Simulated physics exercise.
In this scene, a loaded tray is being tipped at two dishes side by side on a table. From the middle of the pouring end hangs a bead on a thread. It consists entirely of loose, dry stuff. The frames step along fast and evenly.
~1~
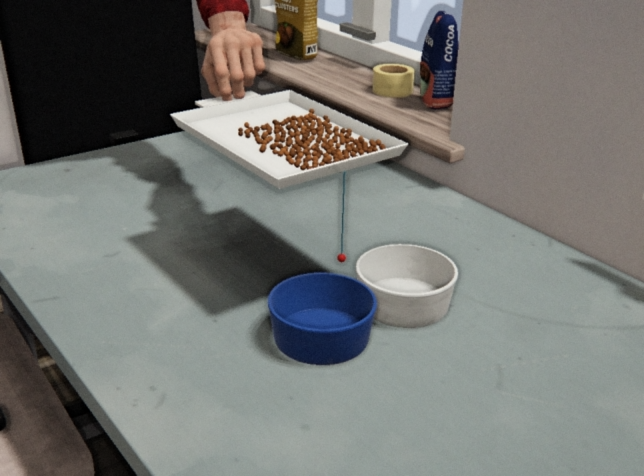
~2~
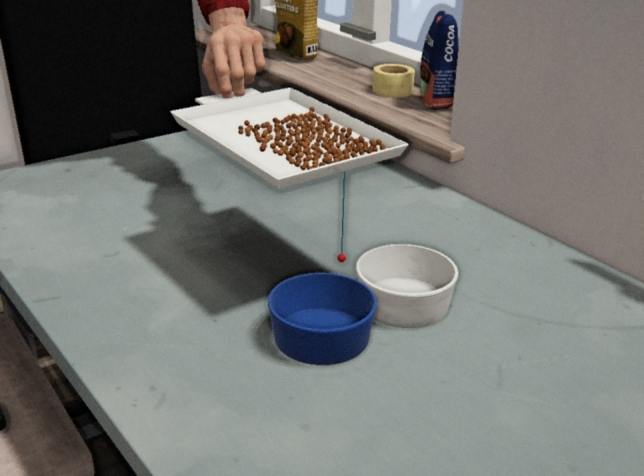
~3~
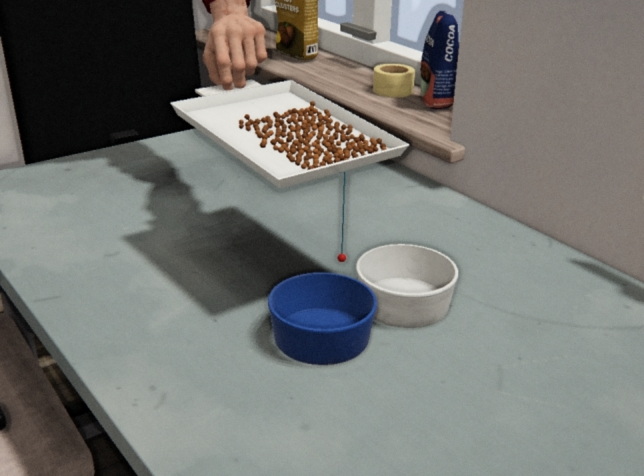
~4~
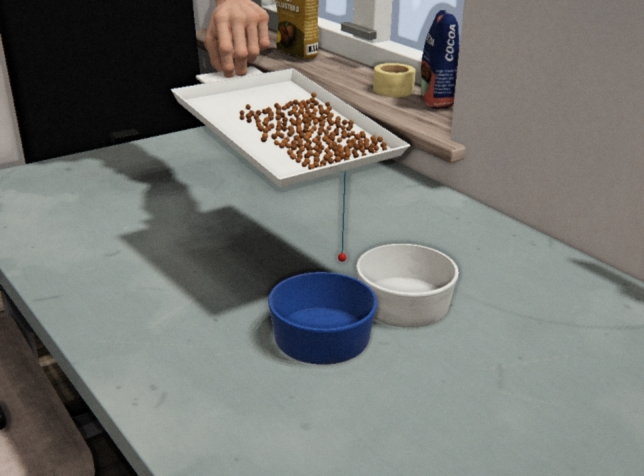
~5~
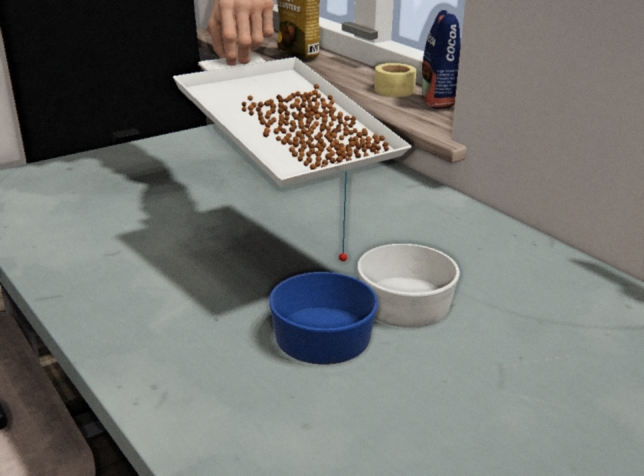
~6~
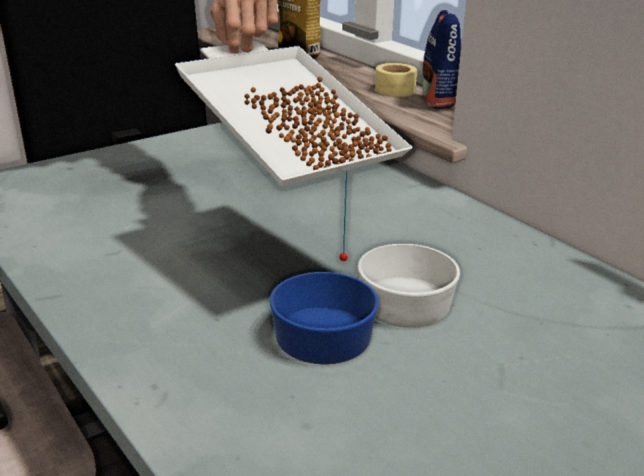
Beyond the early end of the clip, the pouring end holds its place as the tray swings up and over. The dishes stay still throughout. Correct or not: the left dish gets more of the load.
Not correct; the right dish gets more.
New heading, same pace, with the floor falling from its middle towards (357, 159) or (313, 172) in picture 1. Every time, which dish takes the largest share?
The rightmost dish, then the leftmost dish.
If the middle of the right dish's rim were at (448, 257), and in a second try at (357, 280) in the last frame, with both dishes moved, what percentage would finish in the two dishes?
You'd get 90 per cent first and 60 per cent second.
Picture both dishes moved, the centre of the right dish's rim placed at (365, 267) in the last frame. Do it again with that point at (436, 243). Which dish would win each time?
Note: Try one - the dish on the right side; try two - the dish on the left side.
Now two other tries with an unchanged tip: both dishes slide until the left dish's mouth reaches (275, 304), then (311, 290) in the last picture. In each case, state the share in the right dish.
It would be roughly 60 per cent, followed by roughly 60 per cent.
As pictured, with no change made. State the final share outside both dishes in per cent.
Near 0 in a hundred.
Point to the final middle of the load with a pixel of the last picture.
Near (400, 307).
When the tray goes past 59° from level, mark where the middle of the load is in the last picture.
I'd put the middle of the pieces at roughly (361, 153).
Just after the last frame, tray tipped steeply; almost all on the tray; just a few in the right dish; about a tenth in the air.
A moment on, tray tipped right over; just a few on the tray; roughly a quarter in the left dish; roughly half in the right dish; just a few outside both; roughly a quarter in the air.
Further on, tray tipped past a quarter turn; roughly a third in the left dish; roughly two thirds in the right dish; just a few outside both; just a few in the air.
When it is over, tray tipped past a quarter turn; roughly a third in the left dish; roughly two thirds in the right dish; just a few outside both; just a few in the air.
